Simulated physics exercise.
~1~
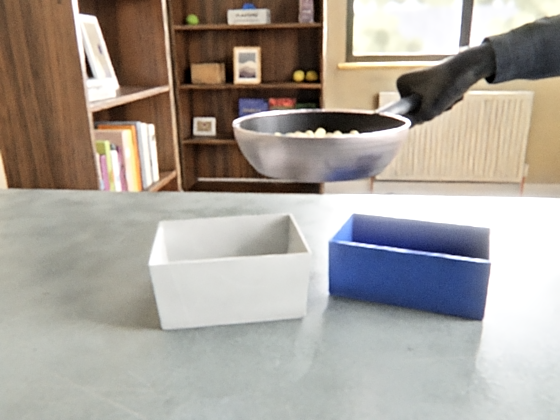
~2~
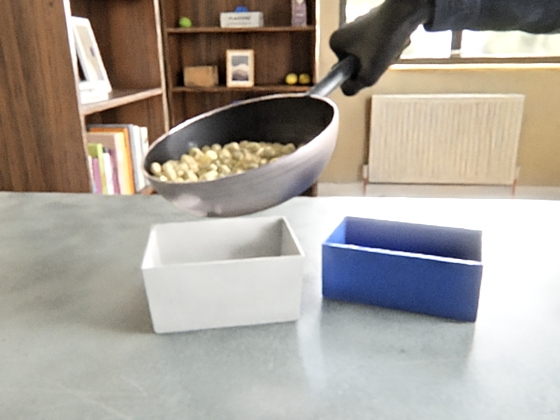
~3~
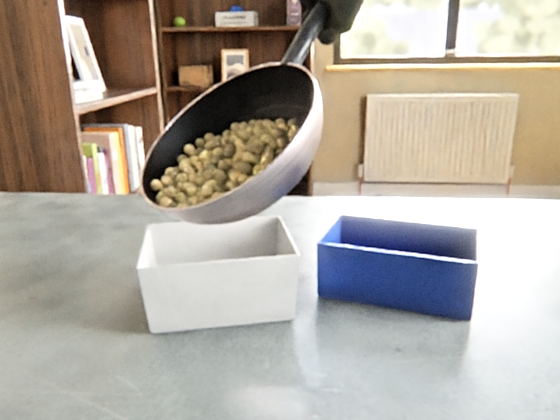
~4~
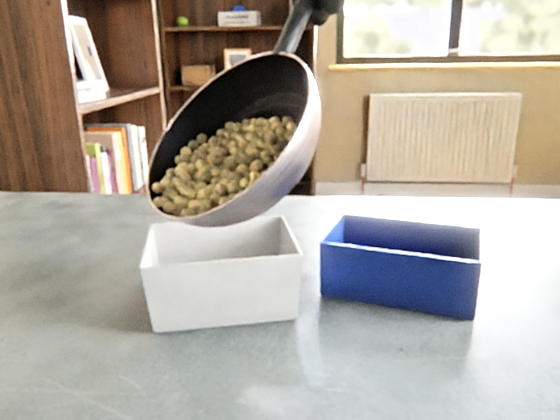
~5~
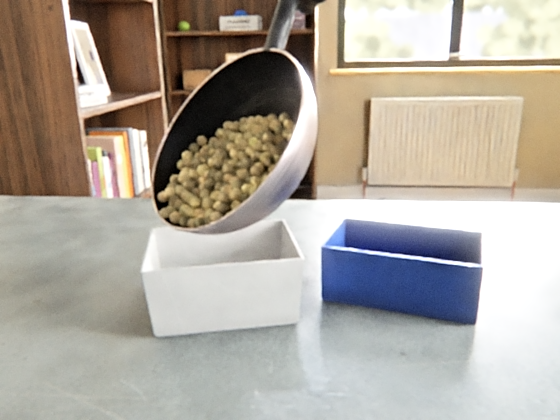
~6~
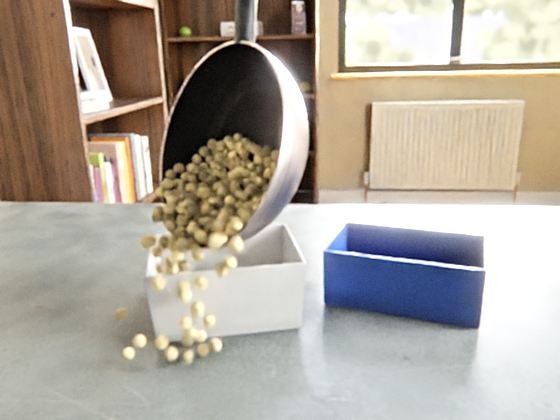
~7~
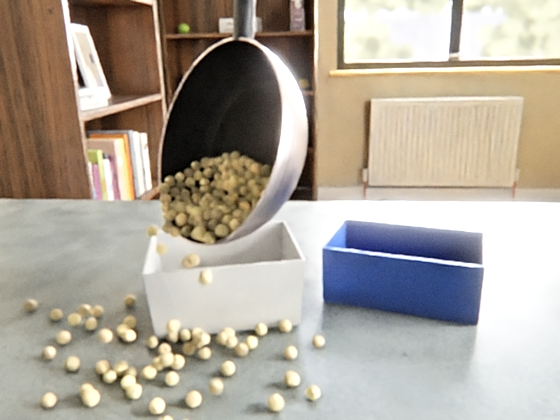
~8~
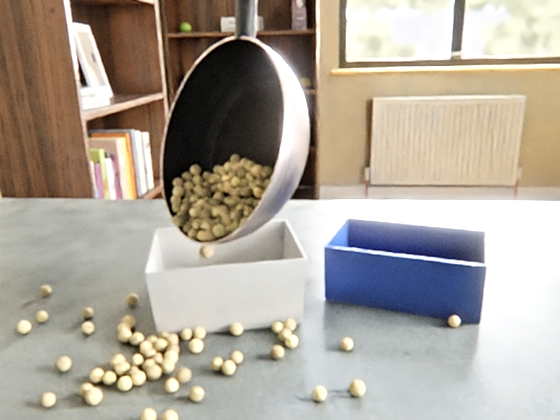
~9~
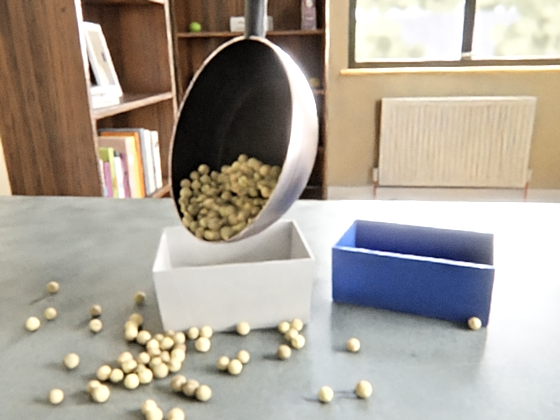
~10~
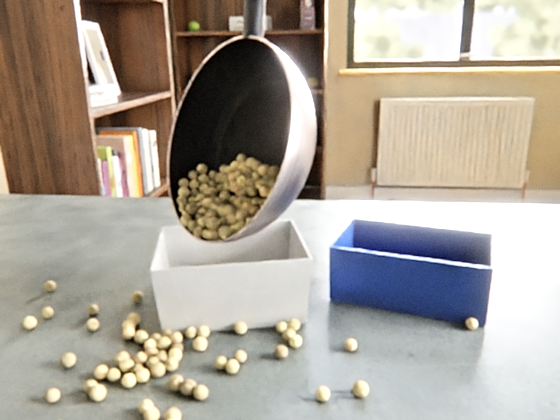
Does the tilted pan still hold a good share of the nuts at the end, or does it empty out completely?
The pan still holds a good share of the nuts, resting on its side above the white tin. Many others lie scattered on the table.
Black-gloved hand tipping a dark pan of nuts over a white tin, spilling many across the table while others stay in the pan.
